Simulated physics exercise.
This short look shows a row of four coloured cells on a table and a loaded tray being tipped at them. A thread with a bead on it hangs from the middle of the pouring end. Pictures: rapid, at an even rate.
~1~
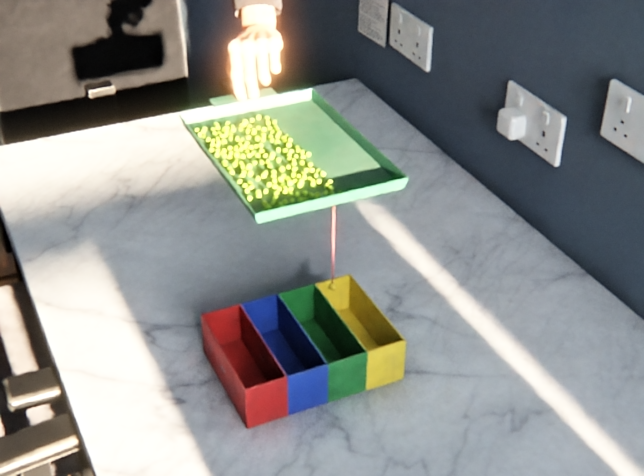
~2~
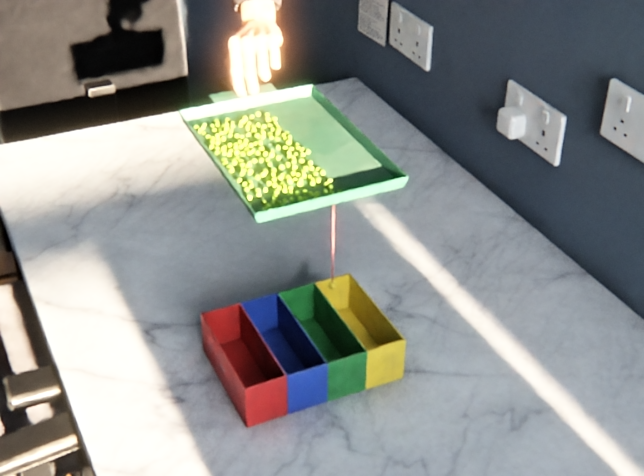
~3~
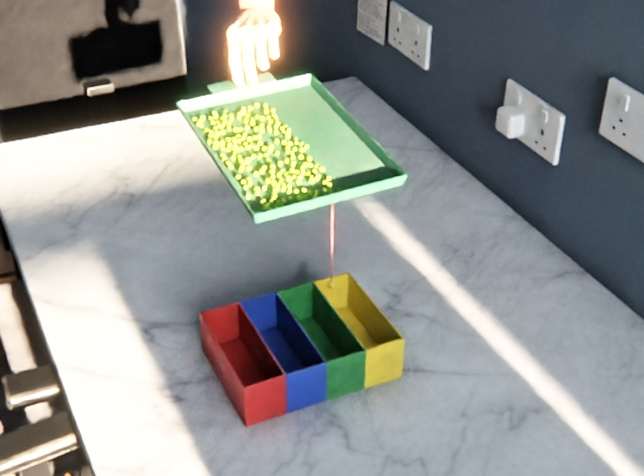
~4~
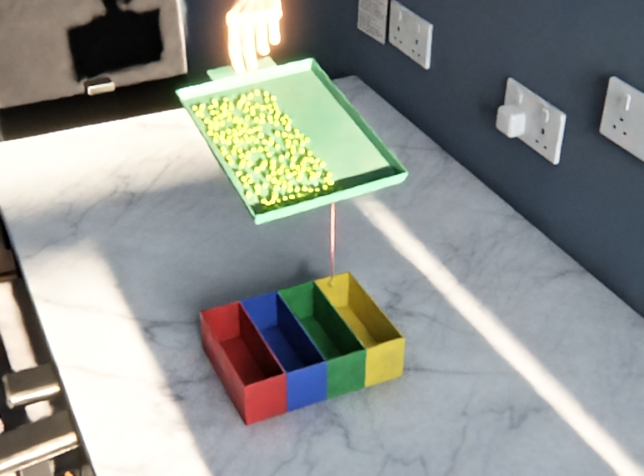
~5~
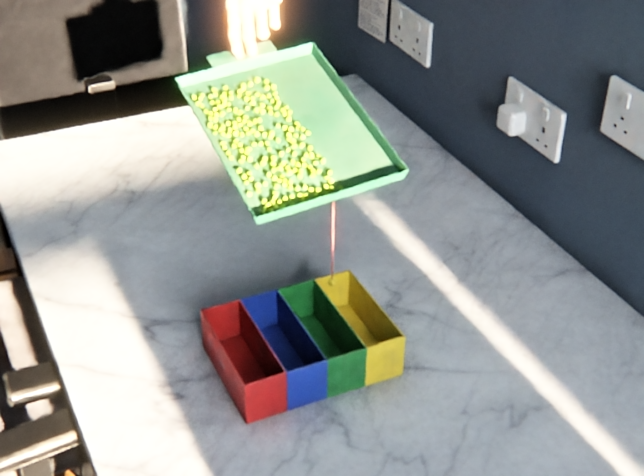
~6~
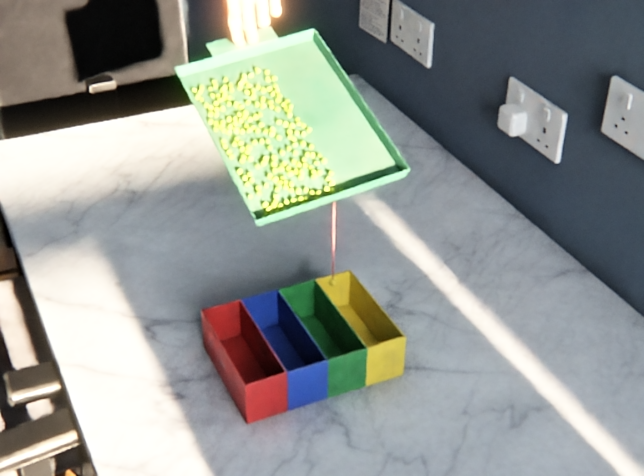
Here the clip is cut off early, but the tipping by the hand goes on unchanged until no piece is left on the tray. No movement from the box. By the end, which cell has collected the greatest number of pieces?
The blue cell has collected the most.
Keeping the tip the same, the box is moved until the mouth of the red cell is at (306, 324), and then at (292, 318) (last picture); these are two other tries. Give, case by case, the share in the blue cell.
Approximately 0 percent, followed by approximately 0 percent.
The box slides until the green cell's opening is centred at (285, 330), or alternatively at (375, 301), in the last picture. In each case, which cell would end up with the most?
The first try: That green cell. The second: The cell in red.
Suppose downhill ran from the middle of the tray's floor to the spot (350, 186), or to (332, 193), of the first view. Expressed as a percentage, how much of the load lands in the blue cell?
The first try would leave around 0 per cent there, the second around 10 per cent.
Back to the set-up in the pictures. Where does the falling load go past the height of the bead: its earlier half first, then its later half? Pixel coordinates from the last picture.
Half one: (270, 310), half two: (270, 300).
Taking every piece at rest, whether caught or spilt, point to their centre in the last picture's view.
Resting centre, last picture - approx. (276, 359).
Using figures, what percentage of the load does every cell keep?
Red cell: 20 %. Blue cell: 70 %. Green cell: 10 %. Yellow cell: 0 %.
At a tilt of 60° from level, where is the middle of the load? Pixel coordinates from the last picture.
The middle of the pieces shows up near (274, 212).
Shortly afterwards, tray tipped steeply; the bulk on the tray; only a few in the blue cell; only a few in the red cell; near a quarter falling or outside the box.
Next, tray tipped right over; near a quarter on the tray; near a third in the blue cell; a little in the red cell; a little in the green cell; only a few in the yellow cell; near a quarter falling or outside the box.
Some moments later, tray tipped past a quarter turn; the bulk in the blue cell; near a quarter in the red cell; a little in the green cell; only a few in the yellow cell; only a few falling or outside the box.
In the end, tray tipped past a quarter turn; the bulk in the blue cell; near a quarter in the red cell; a little in the green cell; only a few in the yellow cell; only a few outside the box.
